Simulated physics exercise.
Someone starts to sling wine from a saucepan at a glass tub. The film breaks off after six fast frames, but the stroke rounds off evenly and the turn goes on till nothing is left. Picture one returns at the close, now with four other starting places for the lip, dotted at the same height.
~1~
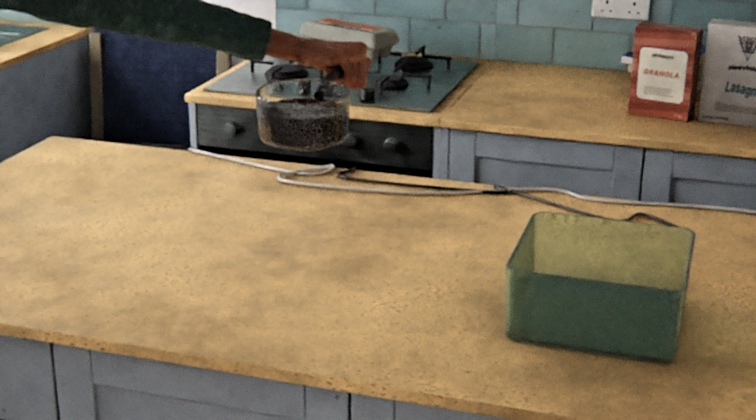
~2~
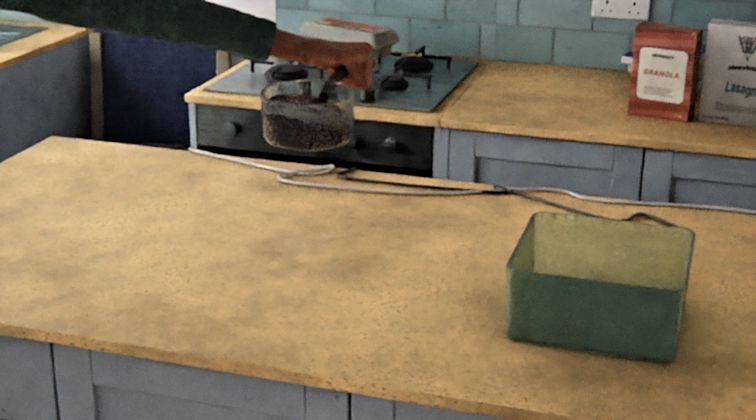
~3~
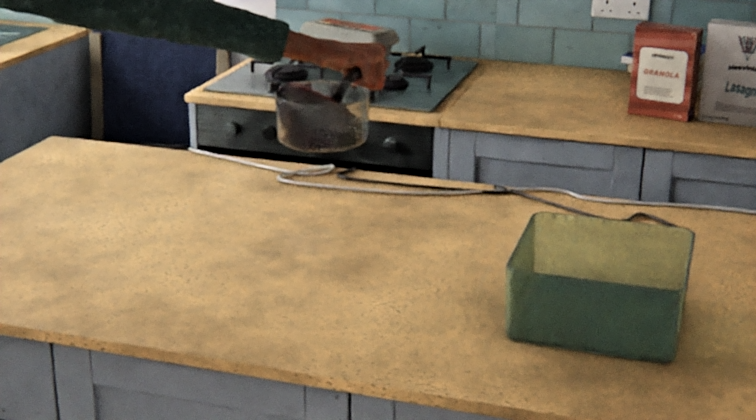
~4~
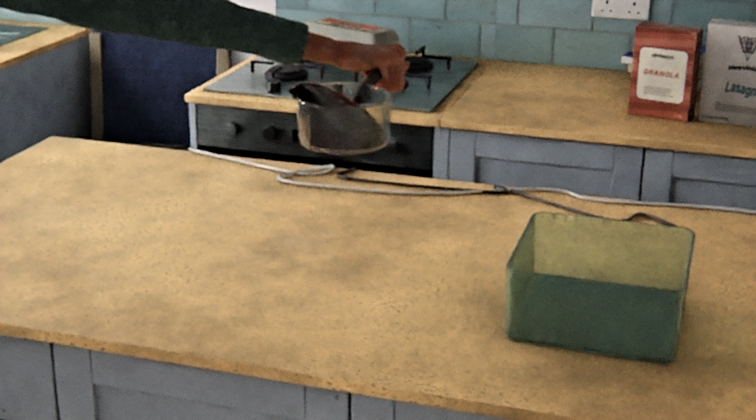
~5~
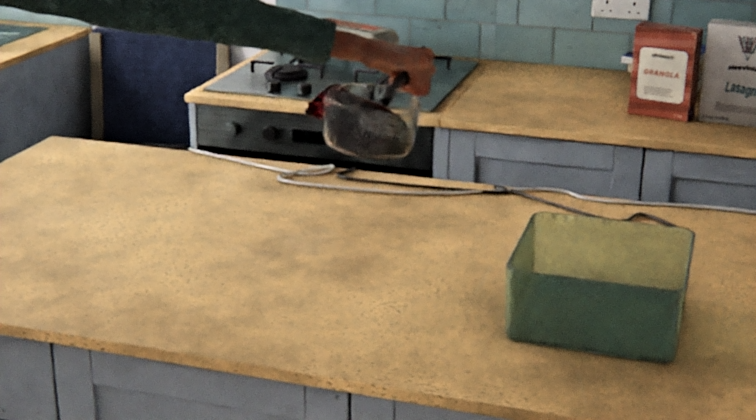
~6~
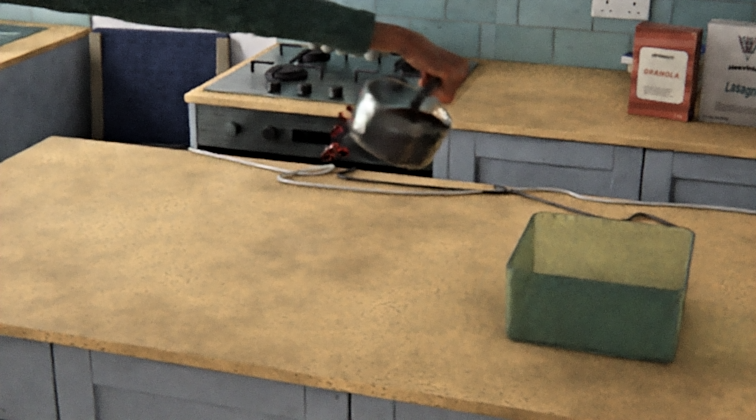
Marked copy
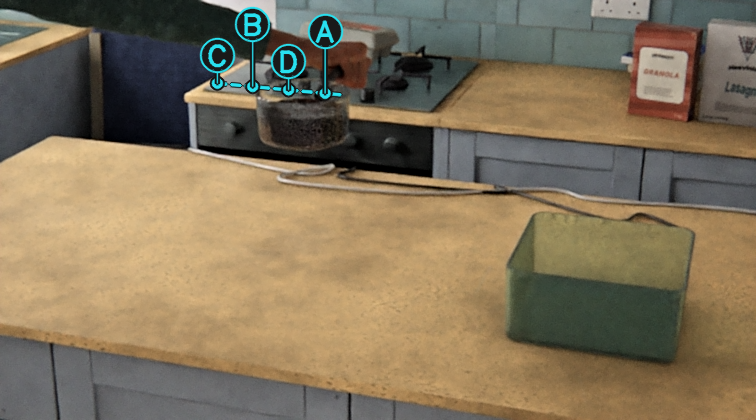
In a kitchen, a hand held a saucepan of wine above the counter and swung it to the right, tilting it as some dark red wine slopped over the rim, away from the glass tub.
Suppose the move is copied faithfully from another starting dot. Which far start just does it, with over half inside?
Spot A just does it.
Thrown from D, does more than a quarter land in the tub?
Yes.
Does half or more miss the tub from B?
Yes.
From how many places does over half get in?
One.
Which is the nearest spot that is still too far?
The answer is D.
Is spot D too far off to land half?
Yes, it does.
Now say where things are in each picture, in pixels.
Upright, lip at (345, 95); tub from (505, 336) to (676, 361); nothing has left yet, in the first frame.
Upright, lip at (350, 95); nothing has left yet, in the second frame.
Upright, lip at (365, 97); wine is over the rim, down to (280, 88), in the third frame.
Upright, lip at (387, 99); wine is over the rim, down to (300, 94), in the fourth frame.
Tipped about 6°, lip at (417, 107); wine is over the rim, down to (326, 114), in the fifth frame.
Tipped about 26°, lip at (449, 126); wine is over the rim, down to (333, 158), in the sixth frame.
In cyan, A at (325, 93); B at (252, 86); C at (217, 83); D at (288, 89).
Choosing A, about 62 % lands in the tub, 21 % falls short and 17 % goes beside or beyond.
Choosing B, about 0 % lands in the tub, 98 % falls short.
Choosing C, about 0 % lands in the tub, 100 % falls short.
Choosing D, about 29 % lands in the tub, 65 % falls short and 6 % goes beside or beyond.
